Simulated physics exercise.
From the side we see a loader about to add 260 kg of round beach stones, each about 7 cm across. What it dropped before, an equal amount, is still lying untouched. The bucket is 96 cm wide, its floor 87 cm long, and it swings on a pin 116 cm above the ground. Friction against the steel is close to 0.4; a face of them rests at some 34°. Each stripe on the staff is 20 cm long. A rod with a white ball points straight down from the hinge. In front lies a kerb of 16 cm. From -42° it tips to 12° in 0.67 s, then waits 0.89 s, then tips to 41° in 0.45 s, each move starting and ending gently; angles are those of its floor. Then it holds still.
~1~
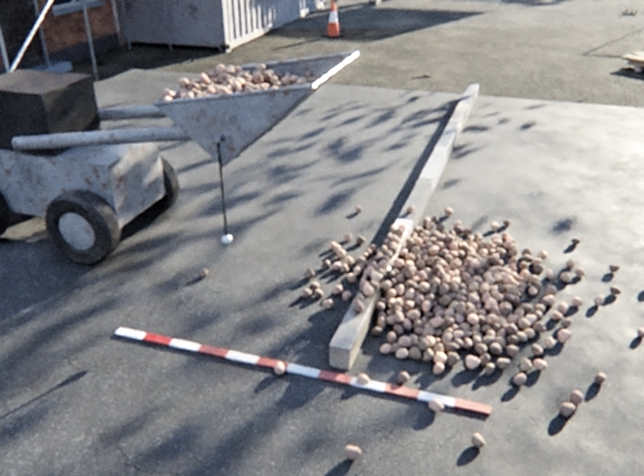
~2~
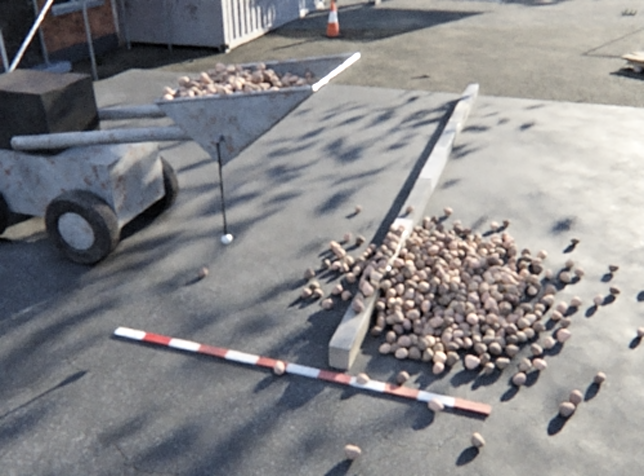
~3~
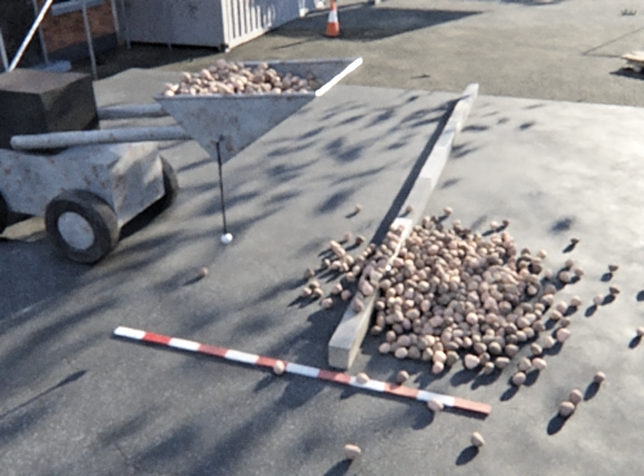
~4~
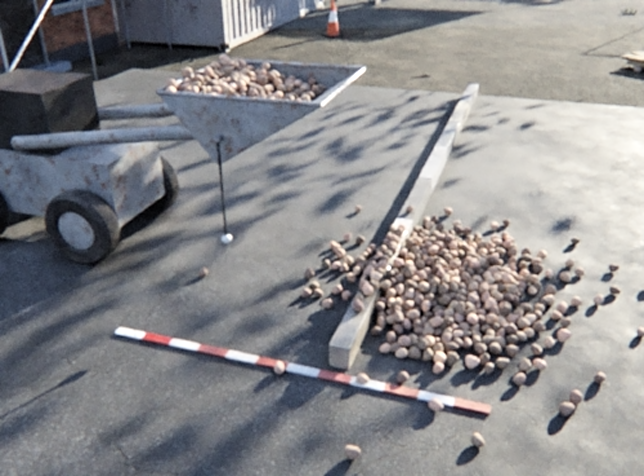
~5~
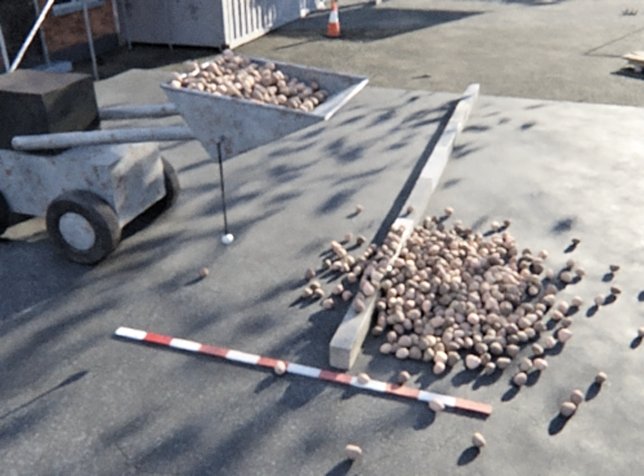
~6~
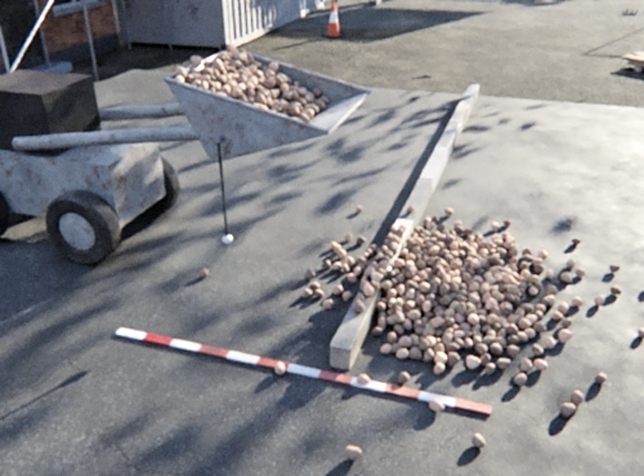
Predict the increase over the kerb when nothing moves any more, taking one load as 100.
Some 30 per cent is added.
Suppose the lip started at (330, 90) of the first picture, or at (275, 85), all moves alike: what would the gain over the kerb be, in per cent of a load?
First some 40, then 5 per cent.
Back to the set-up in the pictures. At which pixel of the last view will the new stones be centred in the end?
Around (363, 263).
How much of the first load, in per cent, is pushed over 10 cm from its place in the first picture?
About 0 per cent.
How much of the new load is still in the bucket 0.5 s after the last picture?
It holds some 100 per cent.
Then, 0.2 s after the last picture the floor is at 3°; in per cent of one load, 100 in the bucket, 10 on this side of the kerb, 90 over the kerb; the foremost stones are past the picture's edge.
Then, 0.5 s after the last picture the floor is at 12°; in per cent of one load, 100 in the bucket, 10 on this side of the kerb, 90 over the kerb; the foremost stones are past the picture's edge.
Then, 2.2 s after the last picture the floor is at 41°; in per cent of one load, 1 in the bucket, 81 on this side of the kerb, 118 over the kerb; the foremost stones are past the picture's edge.
Then, 4.6 s after the last picture the floor is at 41°; in per cent of one load, 0 in the bucket, 80 on this side of the kerb, 120 over the kerb; the foremost stones are past the picture's edge. Net gain over the kerb, 30.
